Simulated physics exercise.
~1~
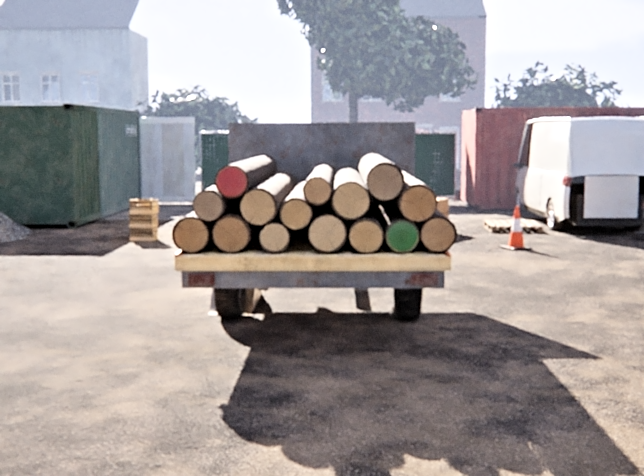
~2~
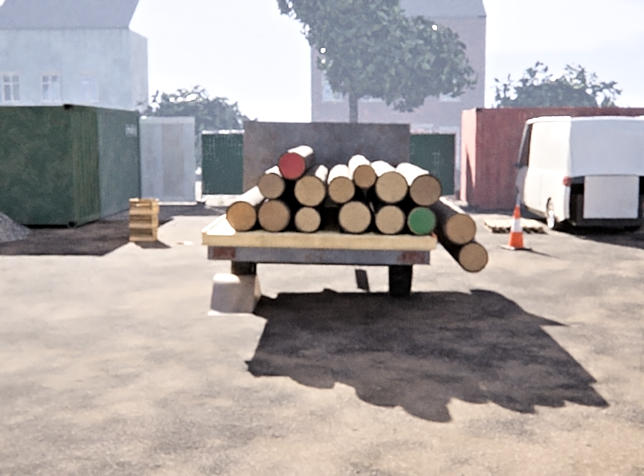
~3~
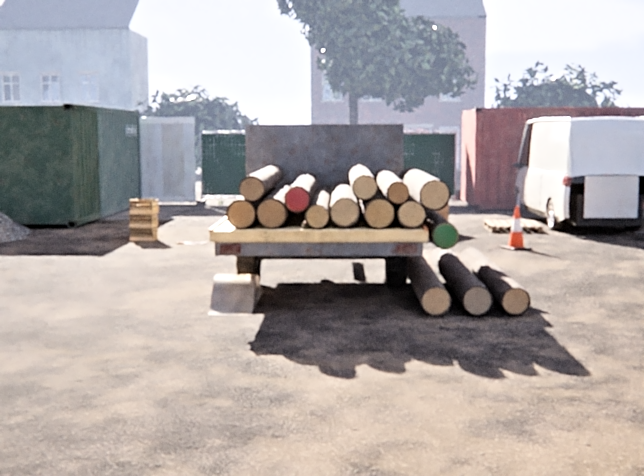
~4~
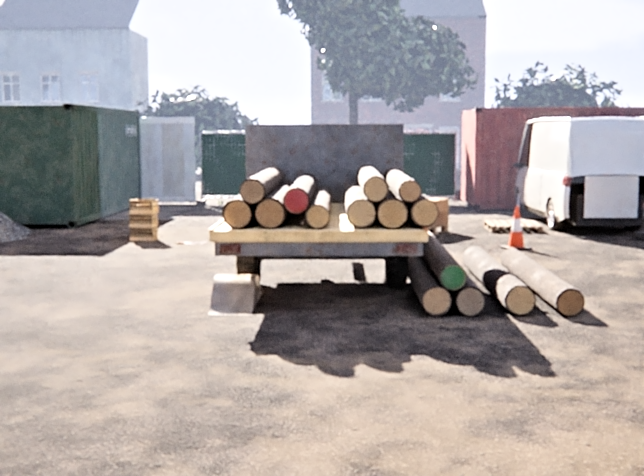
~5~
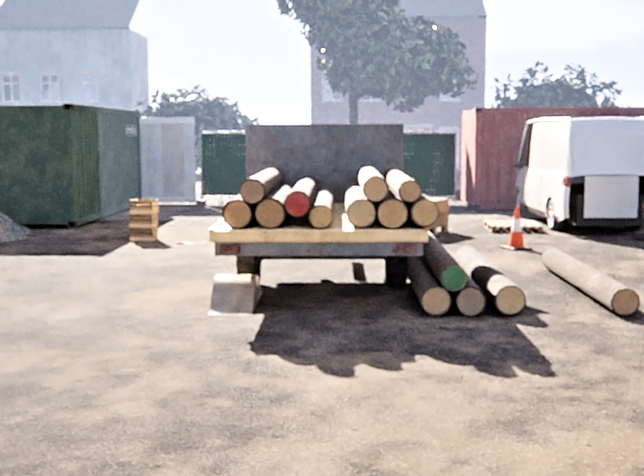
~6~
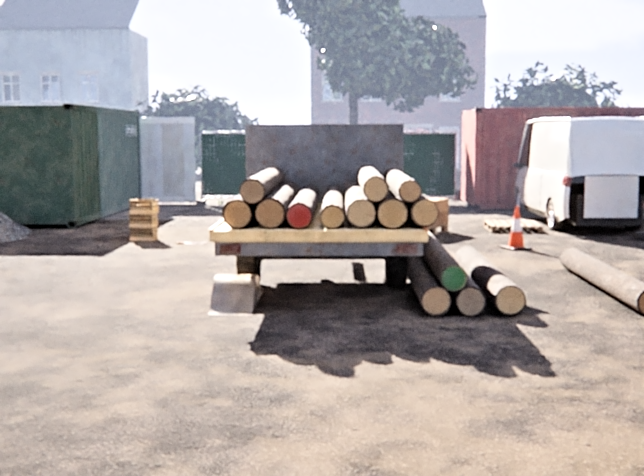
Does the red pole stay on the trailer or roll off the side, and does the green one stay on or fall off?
The red pole stays on the trailer and ends up down on the deck. The green one falls off the right side and comes to lie among the poles on the ground.
